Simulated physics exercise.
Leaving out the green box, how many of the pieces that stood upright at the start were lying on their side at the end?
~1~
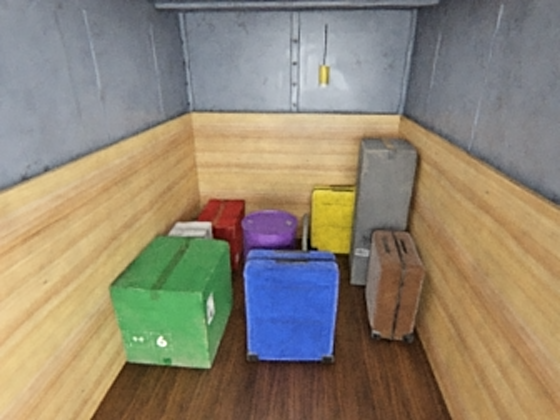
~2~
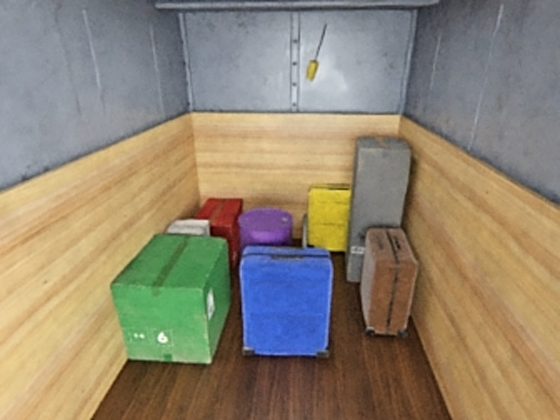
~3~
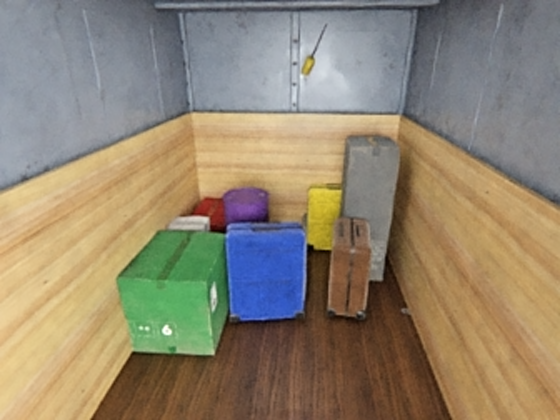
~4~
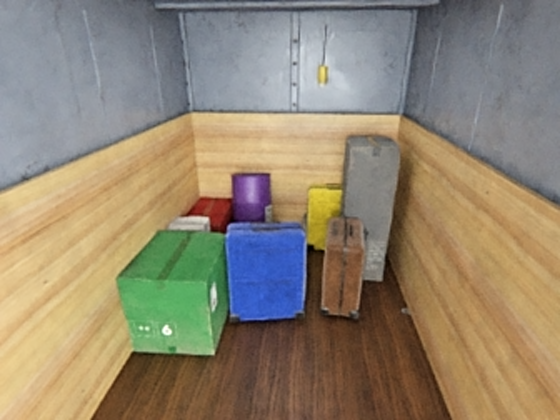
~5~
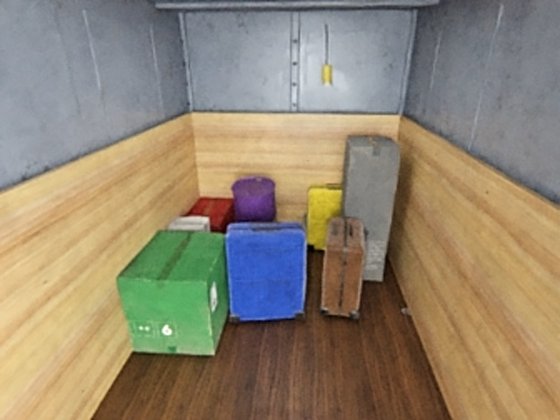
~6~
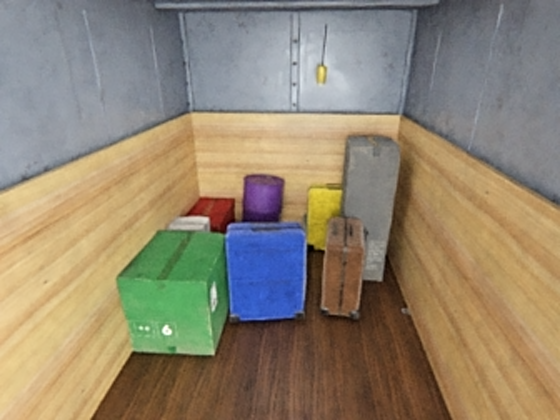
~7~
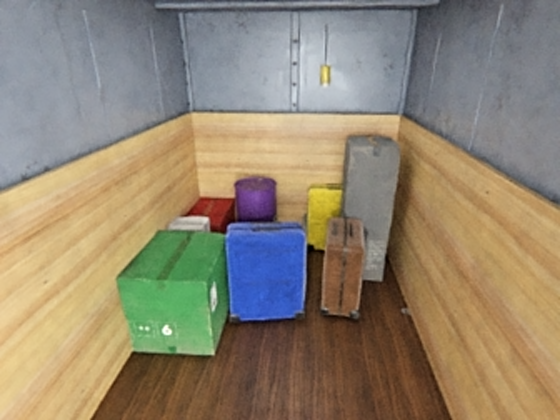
None of them were. The grey, red and white boxes, the blue, brown and yellow cases and the purple drum all ended up off their sides, even though the drum had rocked.
